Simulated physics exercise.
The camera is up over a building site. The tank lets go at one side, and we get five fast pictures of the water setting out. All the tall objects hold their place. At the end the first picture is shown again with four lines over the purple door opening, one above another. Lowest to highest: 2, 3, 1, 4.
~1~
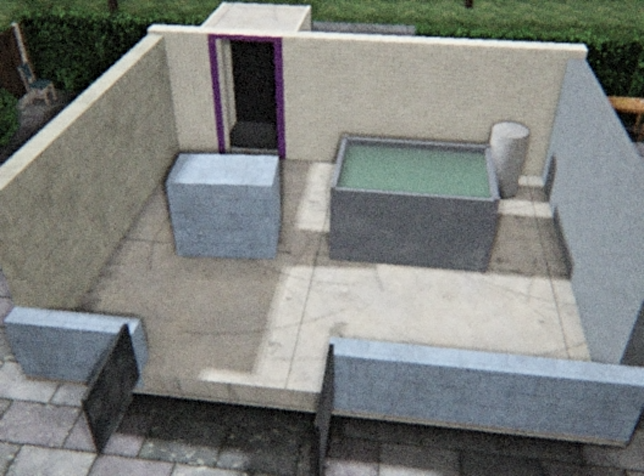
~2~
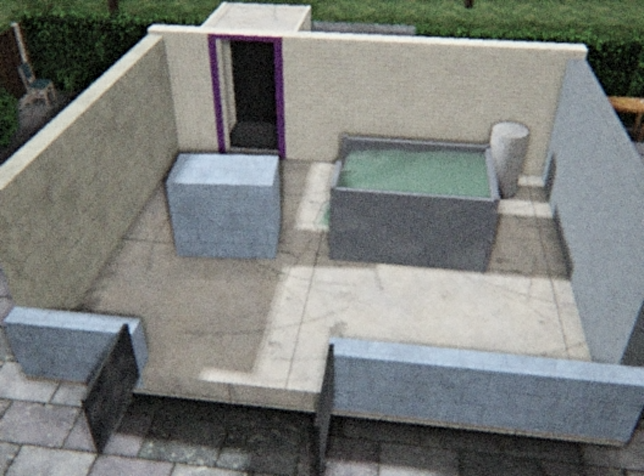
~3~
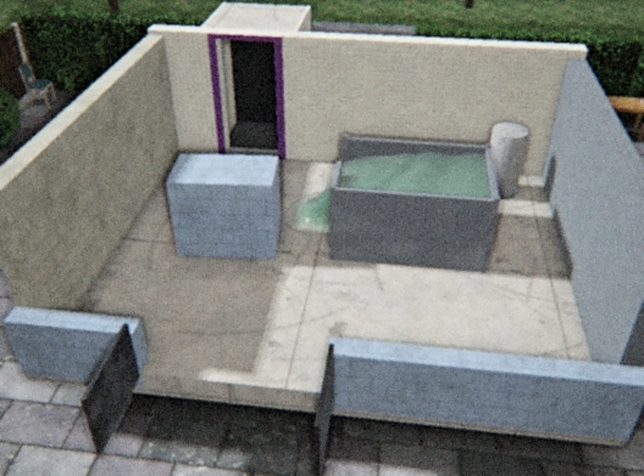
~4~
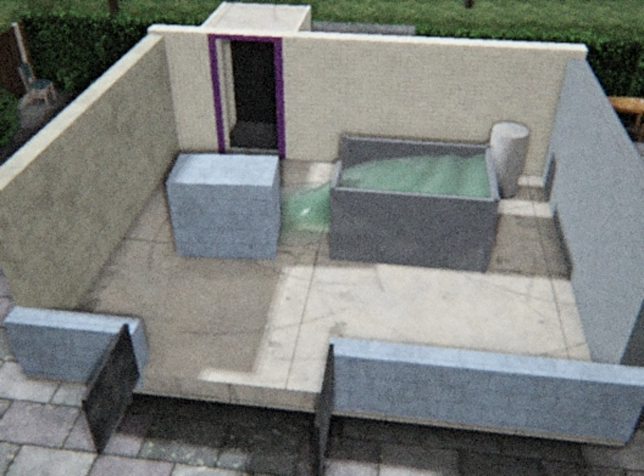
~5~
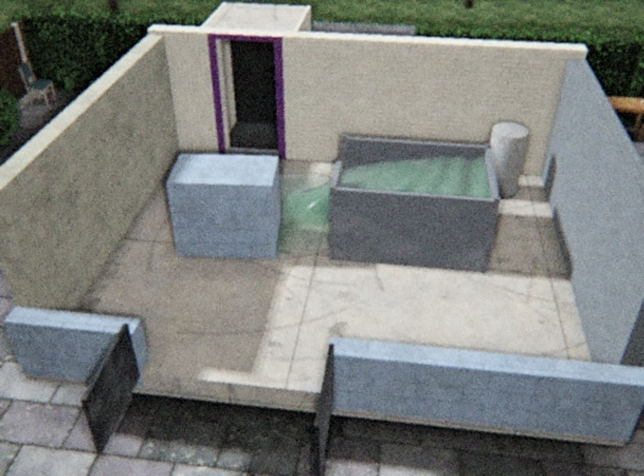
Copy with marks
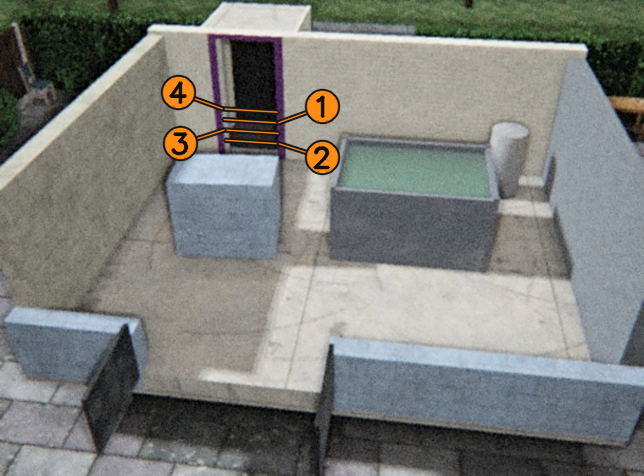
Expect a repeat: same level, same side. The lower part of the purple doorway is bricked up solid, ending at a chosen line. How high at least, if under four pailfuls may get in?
Use height 2.
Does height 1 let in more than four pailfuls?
No, that is safe.
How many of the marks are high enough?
All of the four.
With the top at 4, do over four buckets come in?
No.
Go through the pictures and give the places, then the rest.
In the first picture, water in the tank at rest, its middle at (414, 172); foot of the purple doorway at (253, 156); open gate at (234, 324).
In the second picture, front seen at (324, 228), 1 % of the ground wet.
In the third picture, front seen at (310, 199), 3 % of the ground wet.
In the fourth picture, front seen at (298, 241), 6 % of the ground wet.
In the fifth picture, front seen at (286, 254), 11 % of the ground wet.
On the marked copy, 1 at (250, 121); 2 at (252, 141); 3 at (251, 131); 4 at (250, 110); from the bottom up 2, 3, 1, 4.
With 1, nothing gets over.
With 2, a bucket or two gets in.
With 3, nothing gets over.
With 4, nothing gets over.
